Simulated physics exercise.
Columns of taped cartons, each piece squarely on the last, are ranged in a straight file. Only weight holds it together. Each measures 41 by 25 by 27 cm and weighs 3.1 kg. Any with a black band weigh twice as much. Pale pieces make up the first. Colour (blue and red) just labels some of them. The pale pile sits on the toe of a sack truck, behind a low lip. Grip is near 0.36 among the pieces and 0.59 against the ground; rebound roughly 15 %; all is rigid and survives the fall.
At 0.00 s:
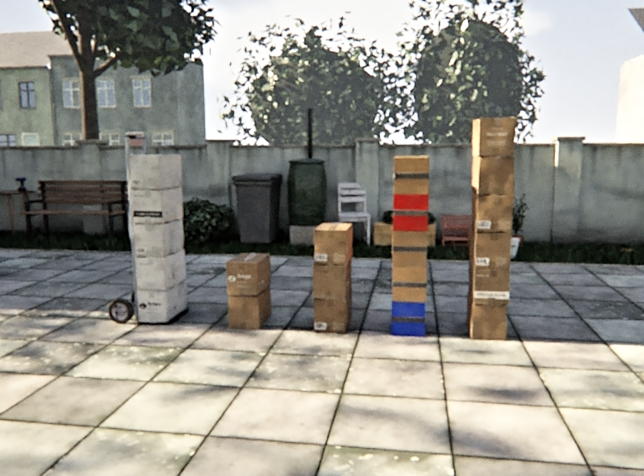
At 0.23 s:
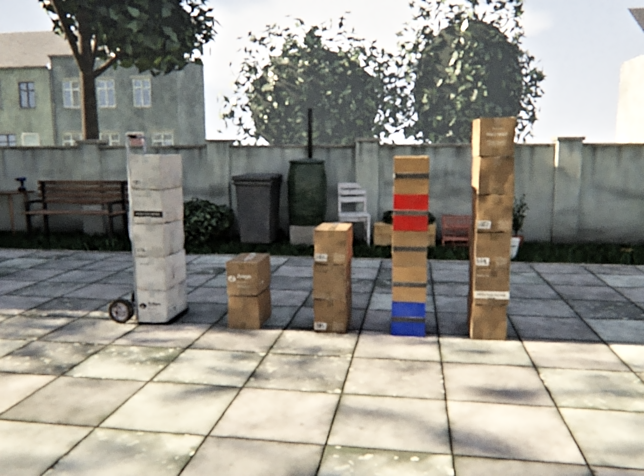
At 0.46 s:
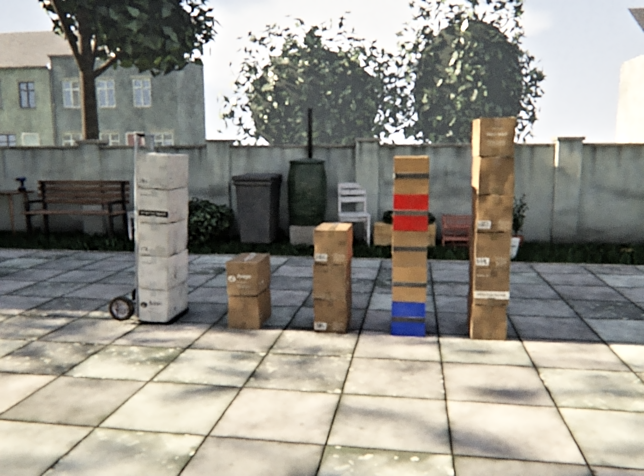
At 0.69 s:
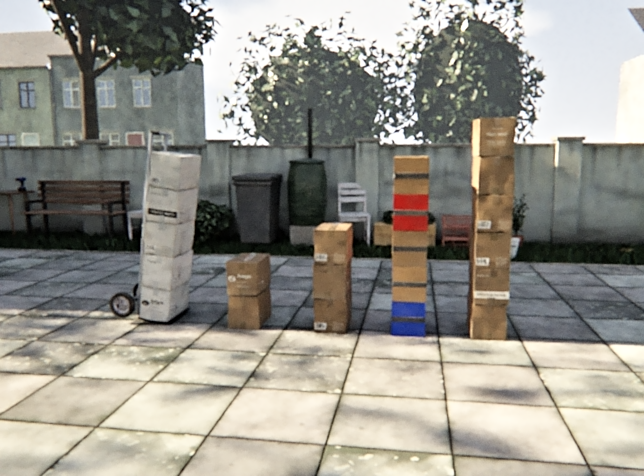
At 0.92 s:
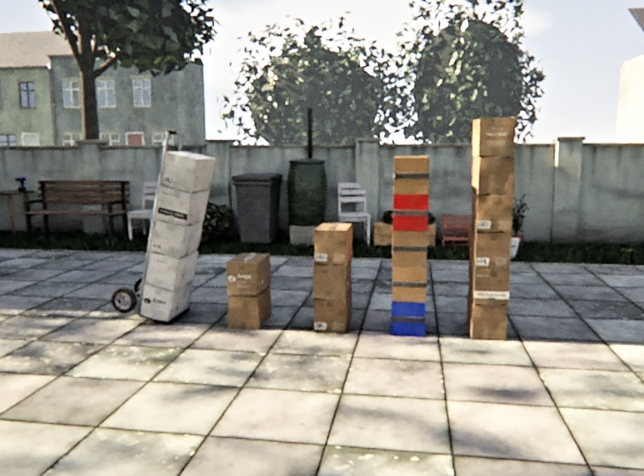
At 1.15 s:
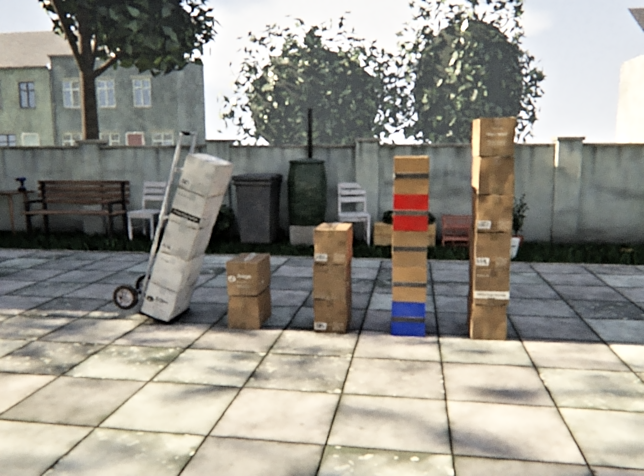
A stack of pale boxes on a two-wheeled hand truck at the left stands upright at first, then leans steadily to the right together with its frame. Beside it, across a sunlit paved yard seen from a fixed view, four brown carton columns of differing heights stand motionless, one banded red and blue. Behind them are a bench, bins, chairs, a grey wall, trees and a building.
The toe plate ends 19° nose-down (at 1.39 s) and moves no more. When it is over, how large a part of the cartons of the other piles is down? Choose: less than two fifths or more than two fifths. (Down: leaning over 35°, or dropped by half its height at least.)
Ending down: Fewer than two in five.
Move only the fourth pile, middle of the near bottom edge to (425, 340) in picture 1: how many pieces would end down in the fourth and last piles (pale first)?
Then fourth 0, last 0.
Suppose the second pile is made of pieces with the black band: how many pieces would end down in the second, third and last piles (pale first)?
In that case second 0, third 1, last 0.
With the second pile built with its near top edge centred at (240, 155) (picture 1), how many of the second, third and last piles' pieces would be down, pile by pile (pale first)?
Then second 4, third 3, last 6.
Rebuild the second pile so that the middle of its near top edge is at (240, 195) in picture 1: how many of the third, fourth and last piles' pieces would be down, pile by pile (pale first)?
In that case third 3, fourth 5, last 6.
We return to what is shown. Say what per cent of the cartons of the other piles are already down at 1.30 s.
By then 0 per cent.
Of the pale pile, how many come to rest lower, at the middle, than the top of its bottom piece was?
2 of them.
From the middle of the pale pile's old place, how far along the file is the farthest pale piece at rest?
Roughly 140 cm along.
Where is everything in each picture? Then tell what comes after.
In the first picture (we follow the side turned to the camera), truck frame (129, 175) 0° forward; blue carton (408, 320); red carton (411, 213); no other piece has moved.
The second picture shows truck frame (130, 174) 0° forward; blue carton (408, 320).
The third picture shows truck frame (137, 173) 3° forward; red carton (411, 213).
The fourth picture shows truck frame (149, 171) 8° forward, top of the pale pile leaning 8°; red carton (411, 213); no other piece has moved.
The fifth picture shows truck frame (162, 170) 13° forward, top of the pale pile leaning 13°; red carton (411, 213); no other piece has moved.
The sixth picture shows truck frame (173, 170) 17° forward, top of the pale pile leaning 20°; red carton (411, 213); blue carton (408, 320); no other piece has moved.
Around 1.30 s, 0 of the pale pile down; none of the 16 other cartons down.
Around 1.50 s, 5 of the pale pile down; none of the 16 other cartons down.
Around 1.76 s, 5 of the pale pile down; none of the 16 other cartons down, 2 disturbed.
Around 2.40 s, 5 of the pale pile down; 1 of the 16 other cartons down.
Finally (3.0 s), 5 of the pale pile down; 1 of the 16 other cartons down; red carton unmoved; blue carton unmoved. That is 6 per cent. Seen by the last camera, middles, red carton near (411, 210), blue carton near (409, 312).
